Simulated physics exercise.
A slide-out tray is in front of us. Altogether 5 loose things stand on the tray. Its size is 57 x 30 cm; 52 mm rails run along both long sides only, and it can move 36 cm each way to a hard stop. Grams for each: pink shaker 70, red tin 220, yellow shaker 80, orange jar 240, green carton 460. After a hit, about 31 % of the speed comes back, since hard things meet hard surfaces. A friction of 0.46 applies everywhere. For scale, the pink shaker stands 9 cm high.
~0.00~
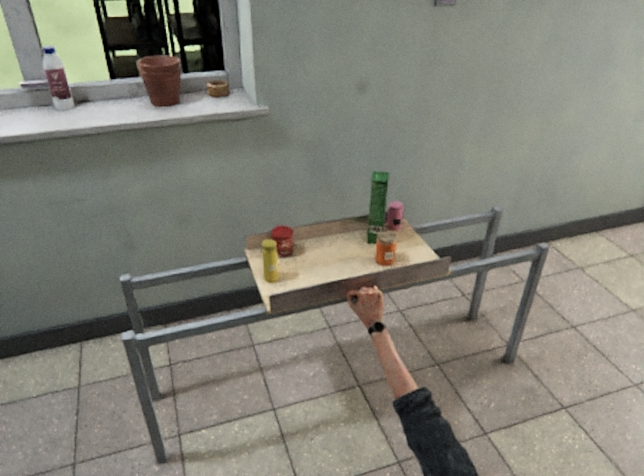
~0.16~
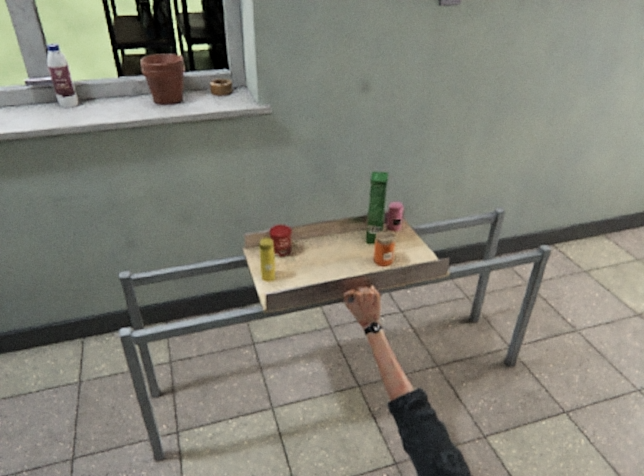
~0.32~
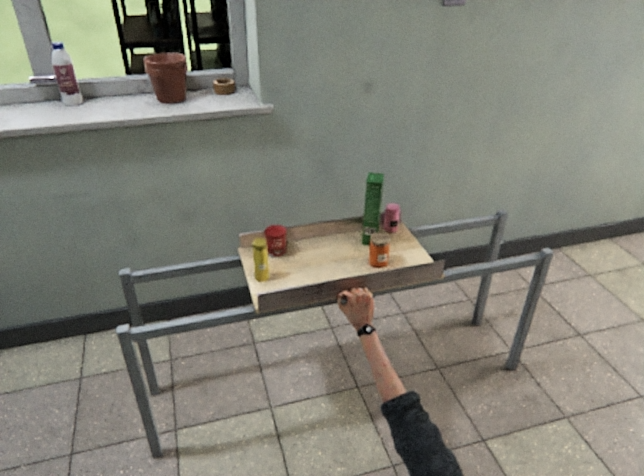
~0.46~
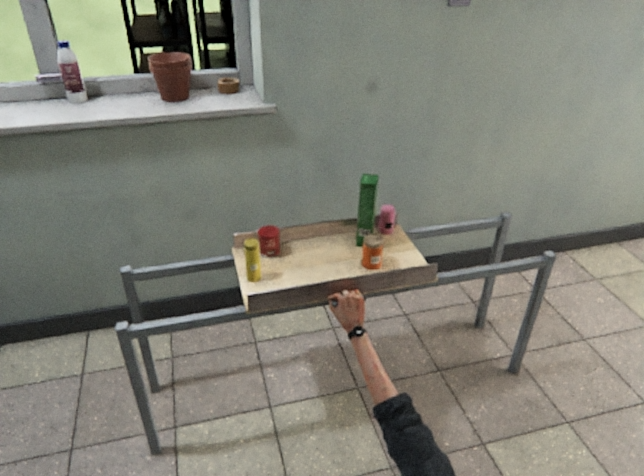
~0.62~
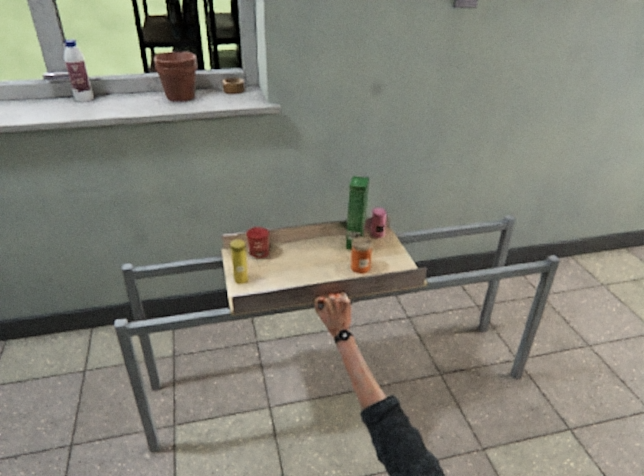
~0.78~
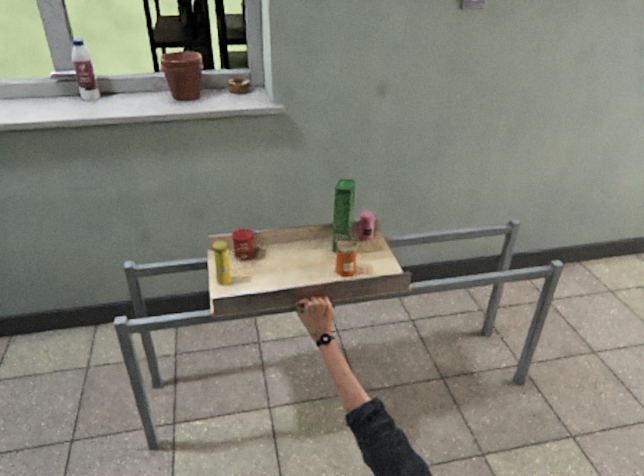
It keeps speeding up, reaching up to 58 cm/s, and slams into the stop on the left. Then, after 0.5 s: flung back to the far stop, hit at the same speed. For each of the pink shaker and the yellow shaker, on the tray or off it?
Outcome: The pink shaker holds on, the yellow shaker goes overboard.
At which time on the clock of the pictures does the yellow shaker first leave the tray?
1.4 s or so.
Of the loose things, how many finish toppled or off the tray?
The tally is 2.
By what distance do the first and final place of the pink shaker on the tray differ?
Start to finish, roughly 0 cm.
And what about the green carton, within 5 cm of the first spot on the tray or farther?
As for the green carton, it gets displaced.
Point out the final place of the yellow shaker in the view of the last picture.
It ends up at about (143, 416).
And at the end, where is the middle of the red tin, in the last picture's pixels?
End point: Approx. (392, 229).
Around 1.48 s, tray moved 36 cm left; yellow shaker now off the tray; pink shaker shifted 3 cm near (290, 234); green carton at 21° to upright.
Around 1.88 s, tray moved 36 cm left; pink shaker shifted 3 cm near (290, 234); green carton on its side; orange jar shifted 3 cm.
Around 3.28 s, tray moved 10 cm left; pink shaker shifted 3 cm near (368, 226); green carton on its side; orange jar shifted 3 cm.
Around 4.08 s, tray moved 26 cm right; pink shaker shifted 3 cm near (467, 215); green carton on its side; orange jar shifted 3 cm.
Finally (4.8 s), off the tray, yellow shaker; on their side or leaning hard on the tray, green carton; the other 3 still in place (within 5 cm). In the last view, pink shaker near (500, 212), yellow shaker near (143, 416).
